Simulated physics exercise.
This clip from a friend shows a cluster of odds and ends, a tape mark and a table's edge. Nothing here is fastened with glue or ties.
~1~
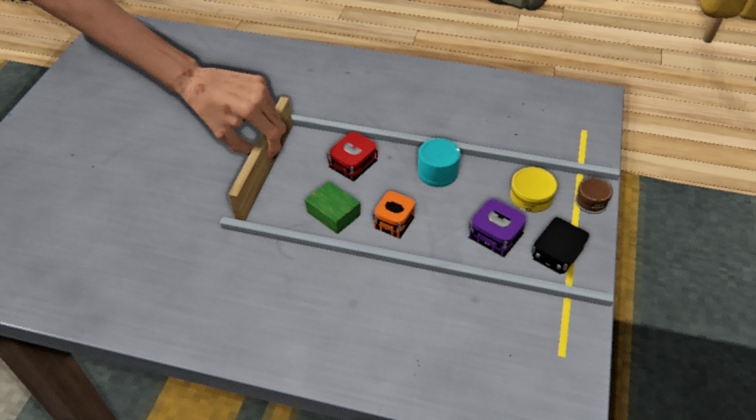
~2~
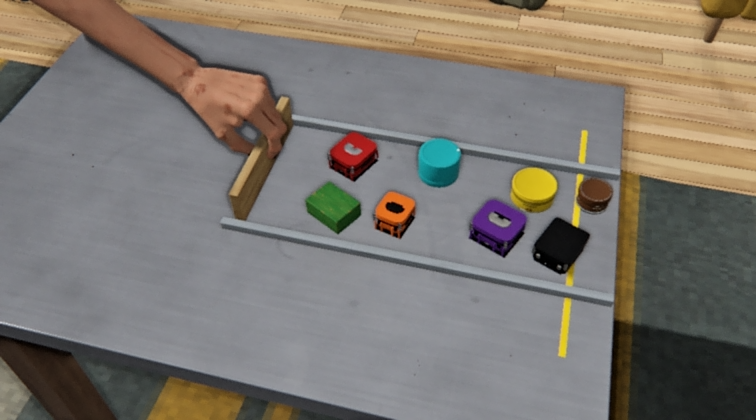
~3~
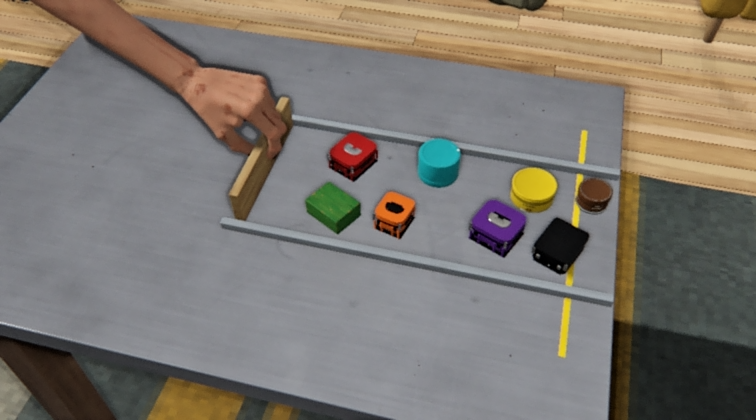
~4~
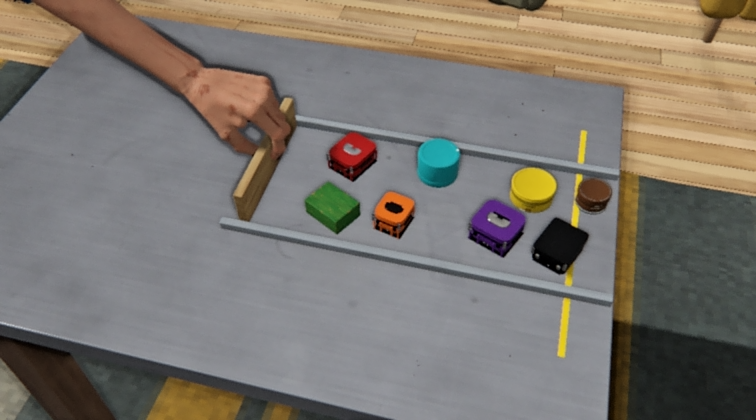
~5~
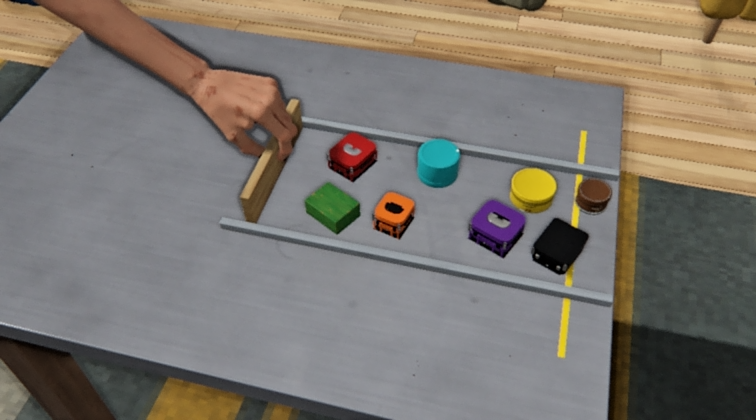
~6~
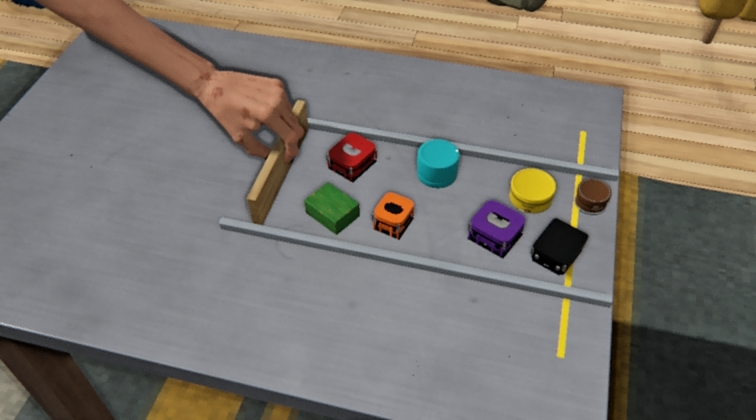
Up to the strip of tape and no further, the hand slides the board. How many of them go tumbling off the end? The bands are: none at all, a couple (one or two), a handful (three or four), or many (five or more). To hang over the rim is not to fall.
I predict the count lost over the end will be five or higher.
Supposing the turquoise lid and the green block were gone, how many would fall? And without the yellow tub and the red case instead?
Count of fallen: 4 / 4.
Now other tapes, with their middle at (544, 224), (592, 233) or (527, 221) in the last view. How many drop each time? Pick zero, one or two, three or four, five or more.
In turn: 3 or 4, five or over, either three or four.
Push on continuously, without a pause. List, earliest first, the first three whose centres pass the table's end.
Those would be the black case, the brown pot and the purple case, in that order.
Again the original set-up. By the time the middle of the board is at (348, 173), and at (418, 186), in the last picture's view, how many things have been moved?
At first I count 3, and then 5.
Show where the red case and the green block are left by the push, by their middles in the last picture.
Answer: First (596, 195), after that (597, 250).
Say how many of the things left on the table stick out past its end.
I'd put it at 1.
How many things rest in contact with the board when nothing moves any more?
Count: 2.
Soon after, none off yet; brown pot at rest near (592, 197); black case at rest near (559, 248); yellow tub at rest near (532, 191).
Then, none off yet; brown pot at rest near (592, 197); black case moved a little near (577, 252); yellow tub moved a little near (545, 195).
Further on, one off so far; brown pot tipped well over near (631, 202); black case falling near (617, 393); yellow tub moved well along near (609, 220).
At rest, the number that fall off is five or more; fallen, orange case, turquoise lid, purple case, yellow tub, black case and brown pot.
